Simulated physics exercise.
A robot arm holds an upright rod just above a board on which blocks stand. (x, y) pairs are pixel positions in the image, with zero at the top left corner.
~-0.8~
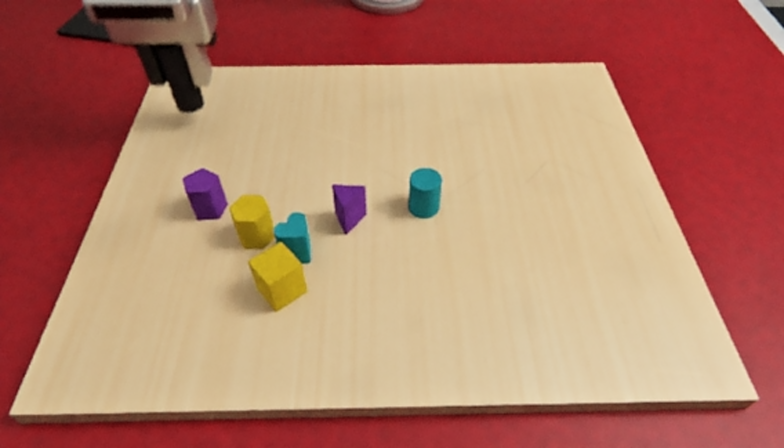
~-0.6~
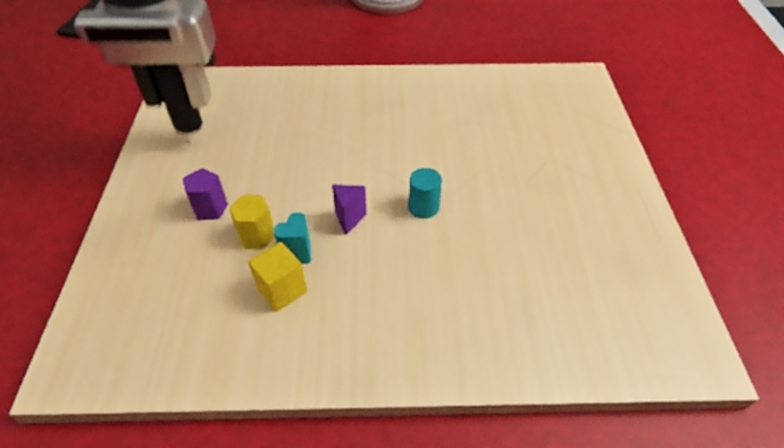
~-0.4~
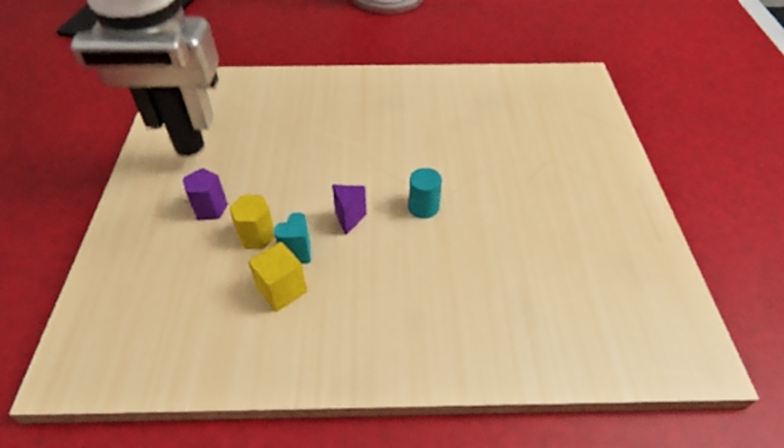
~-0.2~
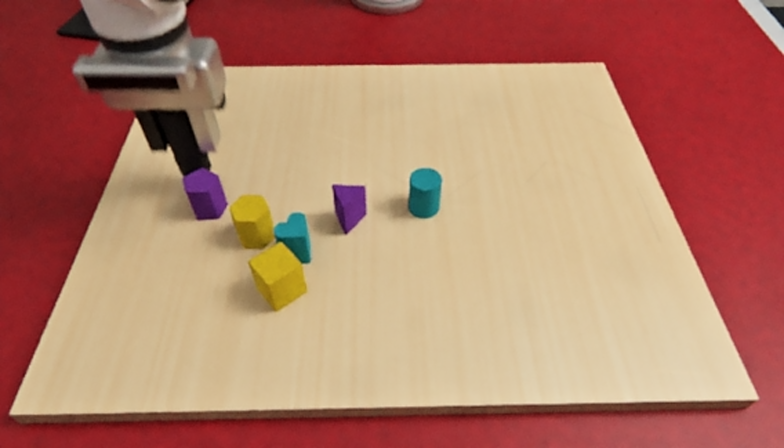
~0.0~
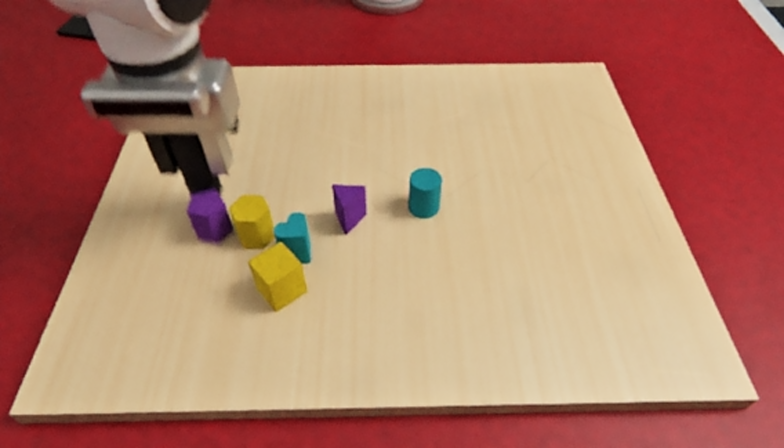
On a wooden board with a few purple, yellow and turquoise blocks, a robot arm moved its dark rod toward the viewer and nudged the purple pentagonal block slightly forward while the others stayed still.
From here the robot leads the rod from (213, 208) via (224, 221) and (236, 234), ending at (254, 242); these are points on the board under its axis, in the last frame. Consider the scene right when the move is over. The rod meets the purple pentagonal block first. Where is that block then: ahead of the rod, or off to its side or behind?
That block drops off.
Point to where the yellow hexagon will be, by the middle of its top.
Pixel (280, 217).
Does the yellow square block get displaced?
No, that is not how it ends up.
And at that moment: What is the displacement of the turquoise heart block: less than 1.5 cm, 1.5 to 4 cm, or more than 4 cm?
It shifts by less than 1.5 cm.
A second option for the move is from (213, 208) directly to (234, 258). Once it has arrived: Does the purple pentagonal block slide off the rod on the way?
I believe not.
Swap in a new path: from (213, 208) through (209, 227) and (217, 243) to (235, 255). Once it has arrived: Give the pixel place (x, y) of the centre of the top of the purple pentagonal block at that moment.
Pixel (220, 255).
The first path, step by step. Halfway along, rod at (224, 212); purple pentagonal block at (213, 226), turned 30° clockwise.
At the end, rod at (249, 226); purple pentagonal block at (218, 236), turned 60° clockwise; yellow hexagon at (280, 217), turned 25° anticlockwise; yellow square block still; turquoise heart block at (303, 230).
